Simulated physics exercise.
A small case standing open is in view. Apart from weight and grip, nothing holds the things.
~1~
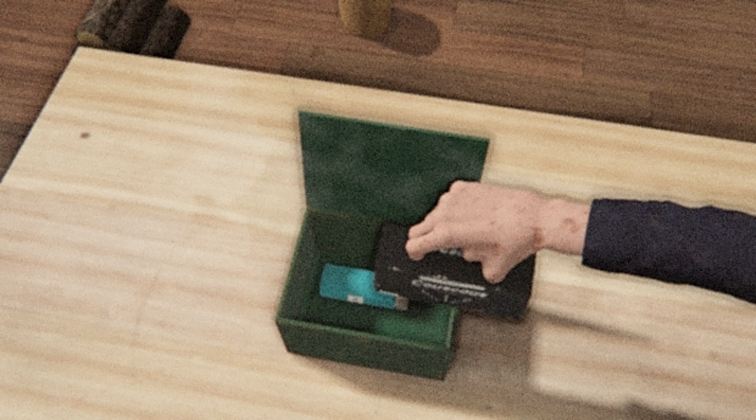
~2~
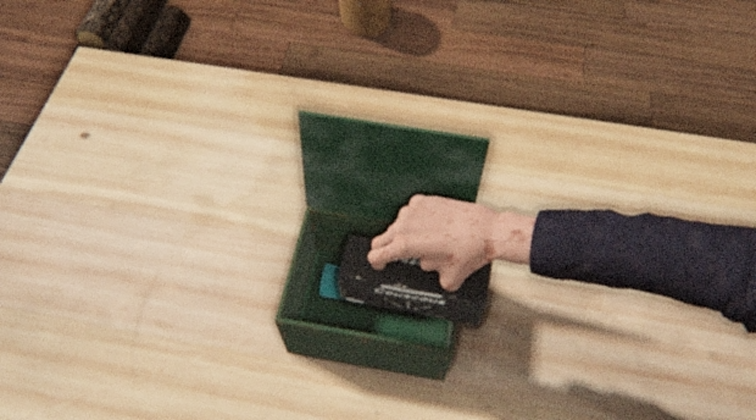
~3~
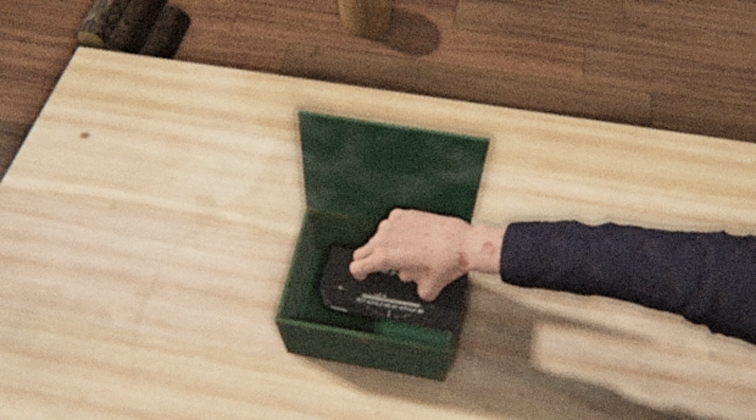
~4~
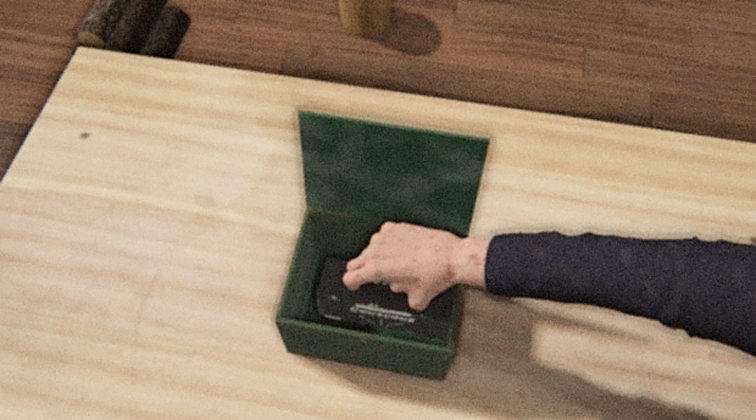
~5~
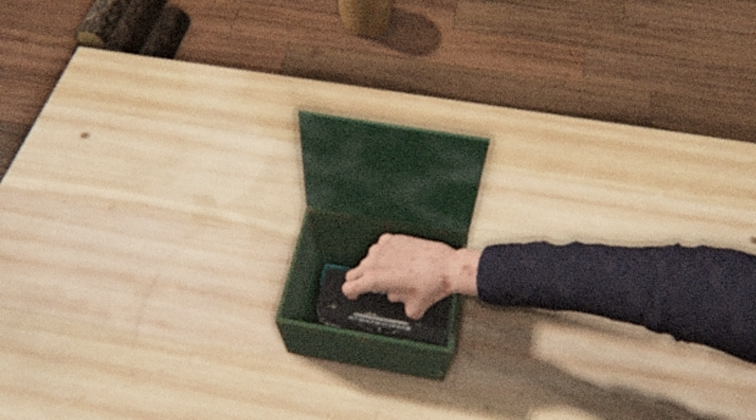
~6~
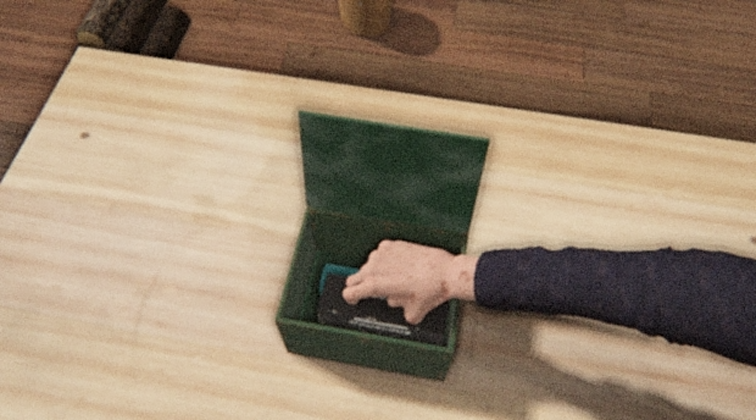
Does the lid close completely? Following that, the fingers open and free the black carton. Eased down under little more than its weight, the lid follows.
Yes.
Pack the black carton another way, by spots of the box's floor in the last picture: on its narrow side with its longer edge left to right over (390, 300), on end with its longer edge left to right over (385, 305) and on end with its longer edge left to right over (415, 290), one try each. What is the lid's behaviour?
On the first attempt the lid settles shut, on the second it remains open a bit, and on the third it remains open a bit.
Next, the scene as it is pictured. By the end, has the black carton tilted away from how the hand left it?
Observation: It keeps the set orientation.
Then, 1.10 s on from there, lid starting down; black carton shifted a little near (384, 326).
Then, 1.70 s on from there, lid 53° above the rim; black carton shifted a little near (384, 326).
Then, 2.20 s on from there, lid 16° above the rim; black carton shifted a little near (384, 326).
In the end, lid shut; moved from the start, black carton; turquoise shaker unmoved. At the end, from the last picture's camera, black carton near (384, 326).
